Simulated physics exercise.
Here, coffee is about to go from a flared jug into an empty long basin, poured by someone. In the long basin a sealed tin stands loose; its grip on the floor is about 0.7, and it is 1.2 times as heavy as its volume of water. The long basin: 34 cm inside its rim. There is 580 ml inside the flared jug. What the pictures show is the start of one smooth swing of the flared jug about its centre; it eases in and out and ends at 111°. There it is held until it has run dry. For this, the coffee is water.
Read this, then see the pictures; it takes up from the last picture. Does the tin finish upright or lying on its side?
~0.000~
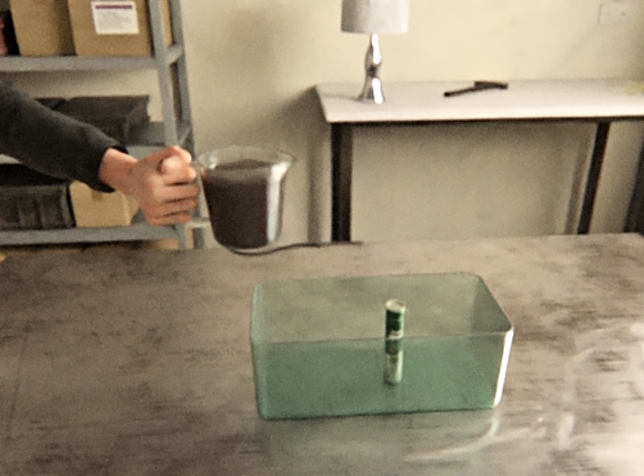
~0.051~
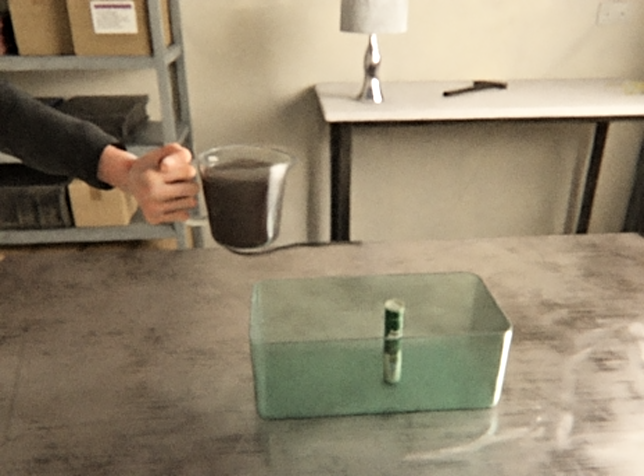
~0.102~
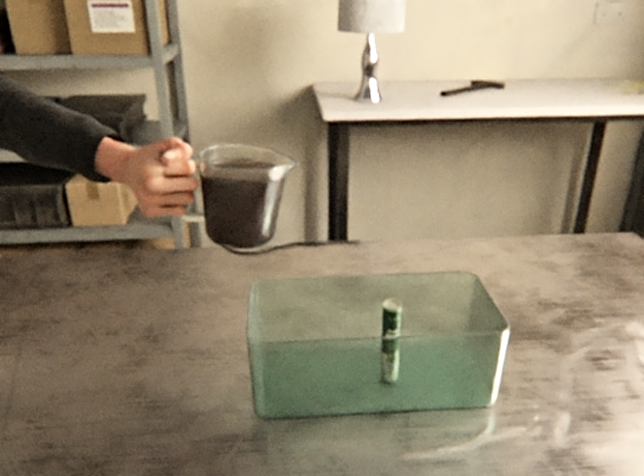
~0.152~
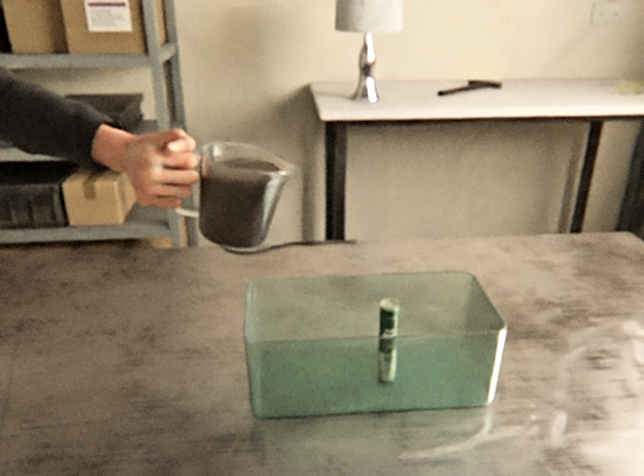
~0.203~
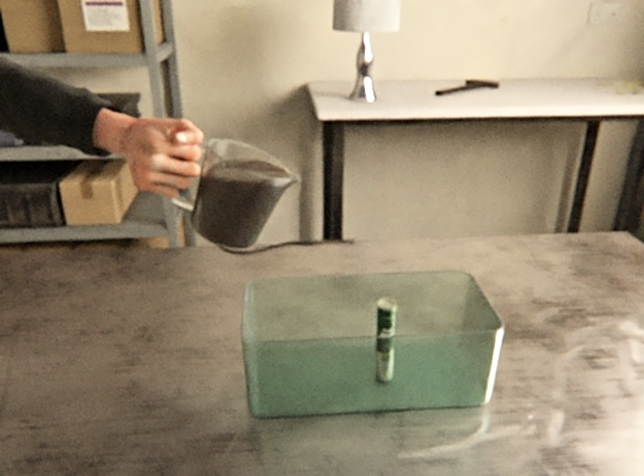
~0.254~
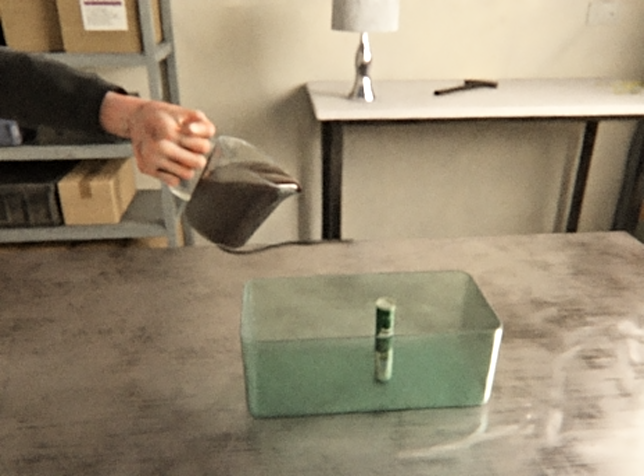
It finishes upright.
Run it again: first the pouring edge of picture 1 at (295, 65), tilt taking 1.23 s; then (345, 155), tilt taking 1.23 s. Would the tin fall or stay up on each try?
The tin overturns the first time and overturns the second time.
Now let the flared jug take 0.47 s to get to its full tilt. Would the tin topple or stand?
Outcome - the tin stays erect.
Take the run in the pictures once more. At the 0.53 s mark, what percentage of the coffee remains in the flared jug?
Still held: Roughly 44 % of the total.
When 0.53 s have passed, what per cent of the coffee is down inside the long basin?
At that time the basin holds about 22 per cent of the liquid.
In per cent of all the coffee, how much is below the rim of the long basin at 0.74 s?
84 %, more or less.
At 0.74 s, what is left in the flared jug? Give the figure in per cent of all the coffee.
About 5 percent.
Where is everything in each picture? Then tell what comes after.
In the first picture, it leans 0°; its right rim is at (298, 158); the coffee meets the walls at (204, 170) and (285, 168); the long basin's rim runs from (253, 311) to (495, 301); the tin's top is at (396, 308).
In the second picture, it leans 2°; its right rim is at (298, 159); the coffee meets the walls at (204, 170) and (285, 168).
In the third picture, it leans 6°; its right rim is at (299, 163); the coffee meets the walls at (204, 168) and (285, 169).
In the fourth picture, it leans 13°; its right rim is at (300, 169); the coffee meets the walls at (204, 167) and (287, 171).
In the fifth picture, it leans 23°; its right rim is at (301, 179); the coffee meets the walls at (203, 173) and (292, 174).
In the sixth picture, it leans 34°; its right rim is at (302, 191); the coffee meets the walls at (199, 184) and (296, 182); 2 per cent is over the edge.
After 0.53 s the tilt is 99° and 44 per cent is still to pour; the tin stands where it began.
After 0.74 s the tilt is 111° and 5 per cent is still to pour; the tin stands where it began.
After 0.95 s the tilt is 111° and 0 per cent is still to pour; the tin stands where it began.
After 1.18 s the tilt is 111° and 0 per cent is still to pour; the tin stands where it began.
In the end the tin stands where it began.
